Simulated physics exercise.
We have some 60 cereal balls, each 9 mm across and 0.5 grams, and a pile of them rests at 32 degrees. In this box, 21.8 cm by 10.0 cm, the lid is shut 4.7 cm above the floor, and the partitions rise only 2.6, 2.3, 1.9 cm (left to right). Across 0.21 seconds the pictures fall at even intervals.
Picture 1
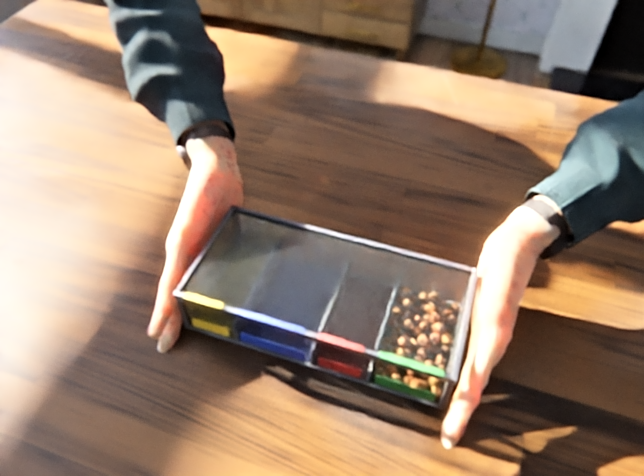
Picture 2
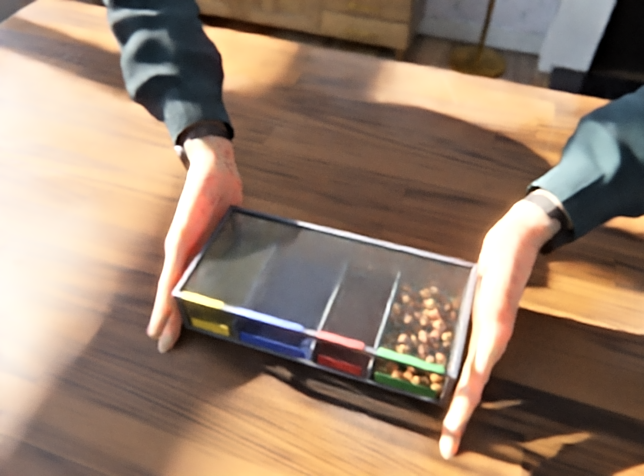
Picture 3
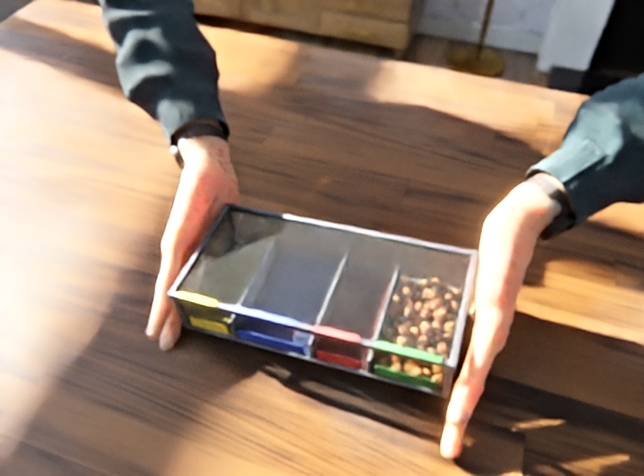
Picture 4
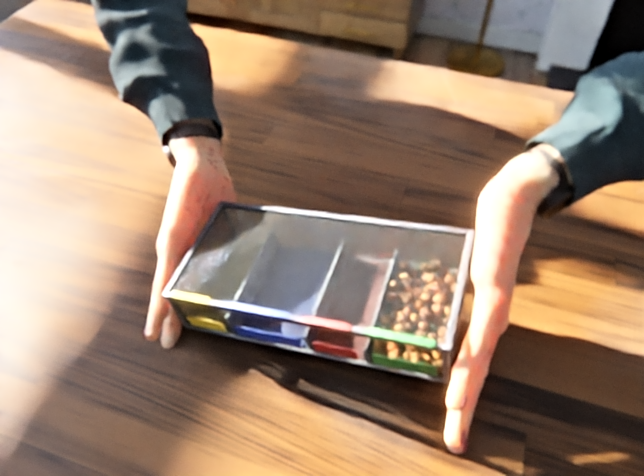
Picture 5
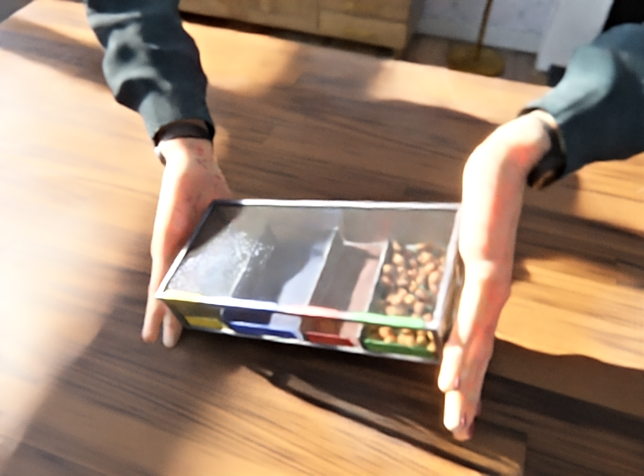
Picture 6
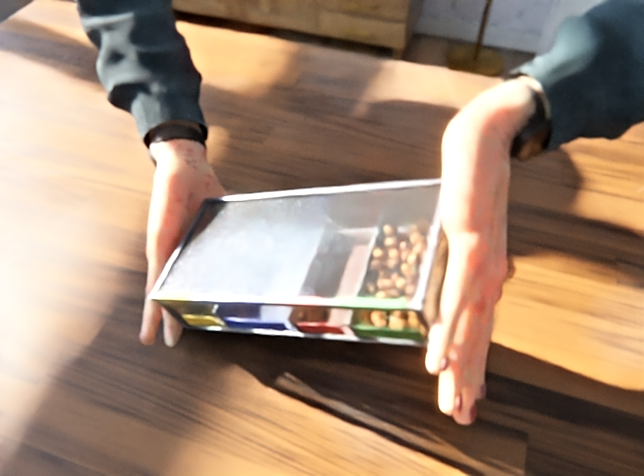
We see two hands holding a clear-lidded box with yellow, blue, red and green sections on a wooden table, small brown balls in the green one; the hands then tilt it, raising the right side while the balls stay there.
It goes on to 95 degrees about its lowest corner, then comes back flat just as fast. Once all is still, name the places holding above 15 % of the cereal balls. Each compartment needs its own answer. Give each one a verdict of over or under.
Red: Fails, blue: Succeeds, green: Fails, yellow: Succeeds.
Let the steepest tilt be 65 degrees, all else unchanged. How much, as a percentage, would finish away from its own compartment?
About 35 per cent.
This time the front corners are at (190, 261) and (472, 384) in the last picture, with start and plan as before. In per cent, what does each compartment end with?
Final per cent - red: 0; blue: 0; green: 100; yellow: 0.
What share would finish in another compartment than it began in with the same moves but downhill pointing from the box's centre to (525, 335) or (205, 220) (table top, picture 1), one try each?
Estimate: Some 0 % and some 95 % respectively.
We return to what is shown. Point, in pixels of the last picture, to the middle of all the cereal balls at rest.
Look around (230, 311) in the last picture.
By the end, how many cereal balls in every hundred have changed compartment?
100 %.
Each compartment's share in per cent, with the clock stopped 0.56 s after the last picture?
Red = 60, blue = 10, green = 30, yellow = 5 (percent).
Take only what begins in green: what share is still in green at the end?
Fraction kept: Approx. 0 %.
Then, 0.56 s after the last picture, tilt 93 degrees; red 60 %, blue 10 %, green 30 %, yellow 5 %.
Then, 0.93 s after the last picture, tilt 38 degrees; red 5 %, blue 40 %, yellow 60 %.
Then, 1.38 s after the last picture, tilt 0 degrees; red 5 %, blue 40 %, yellow 60 %.
In the end, red 5 %, blue 40 %, green 0 %, yellow 60 %.
